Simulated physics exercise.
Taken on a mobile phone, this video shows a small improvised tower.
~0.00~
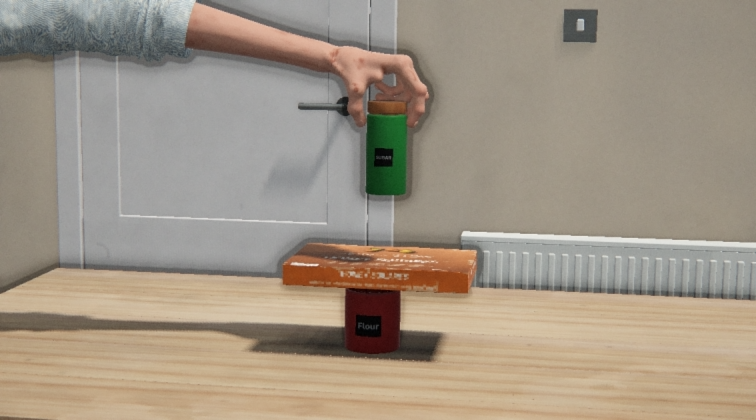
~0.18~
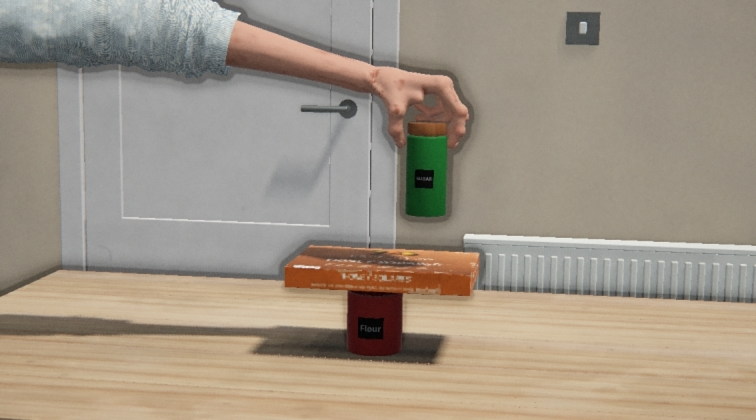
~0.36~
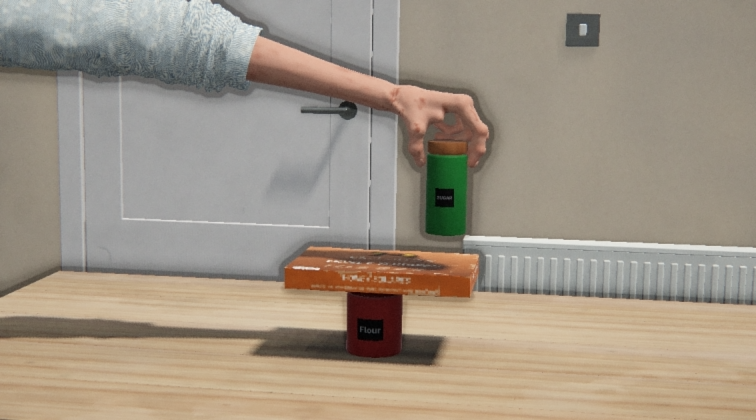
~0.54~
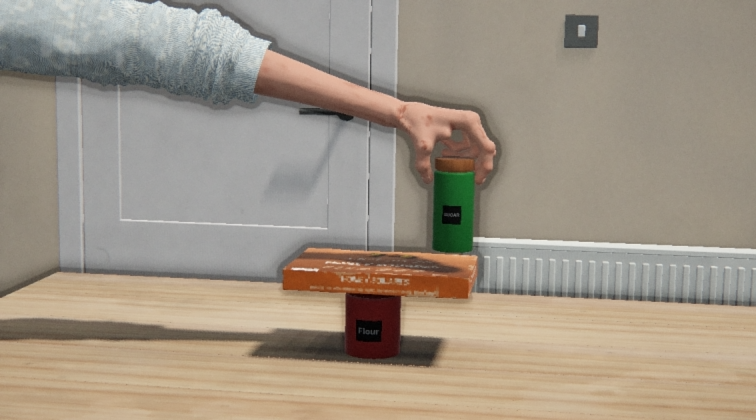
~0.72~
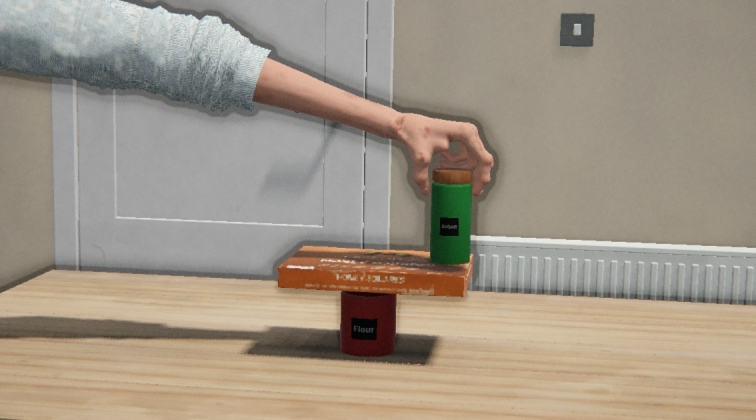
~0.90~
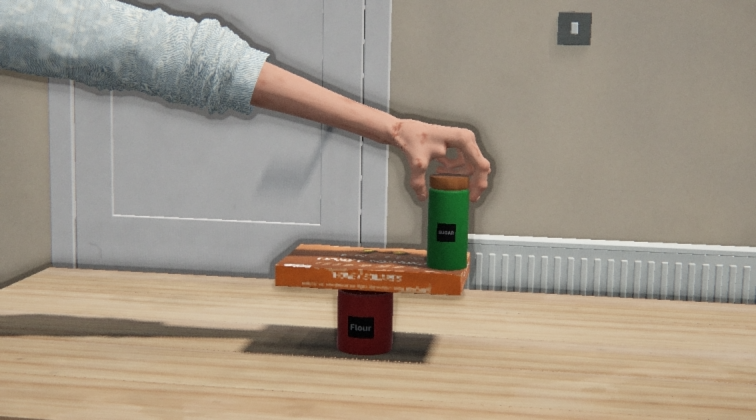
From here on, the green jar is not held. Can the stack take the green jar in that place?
It ends up with something fallen.
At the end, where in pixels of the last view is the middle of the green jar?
Around (574, 354).
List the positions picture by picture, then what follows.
The first picture shows still above its spot; green jar (387, 148); red jar (373, 312).
The second picture shows still above its spot; green jar (426, 168); red jar (375, 315).
The third picture shows still above its spot; green jar (447, 187); red jar (374, 316).
The fourth picture shows still above its spot; green jar (453, 204); red jar (373, 318).
The fifth picture shows still above its spot; green jar (451, 216); red jar (368, 316).
The sixth picture shows set down, still held; green jar (448, 222); red jar (365, 314).
After 1.30 s, green jar now fallen; orange packet turned 45° from how it was put.
After 1.50 s, orange packet turned 51° from how it was put.
In the end (2.4 s), fallen, orange packet and green jar; red jar unmoved. At the end, from the last picture's camera, green jar near (575, 354). The stack comes apart.
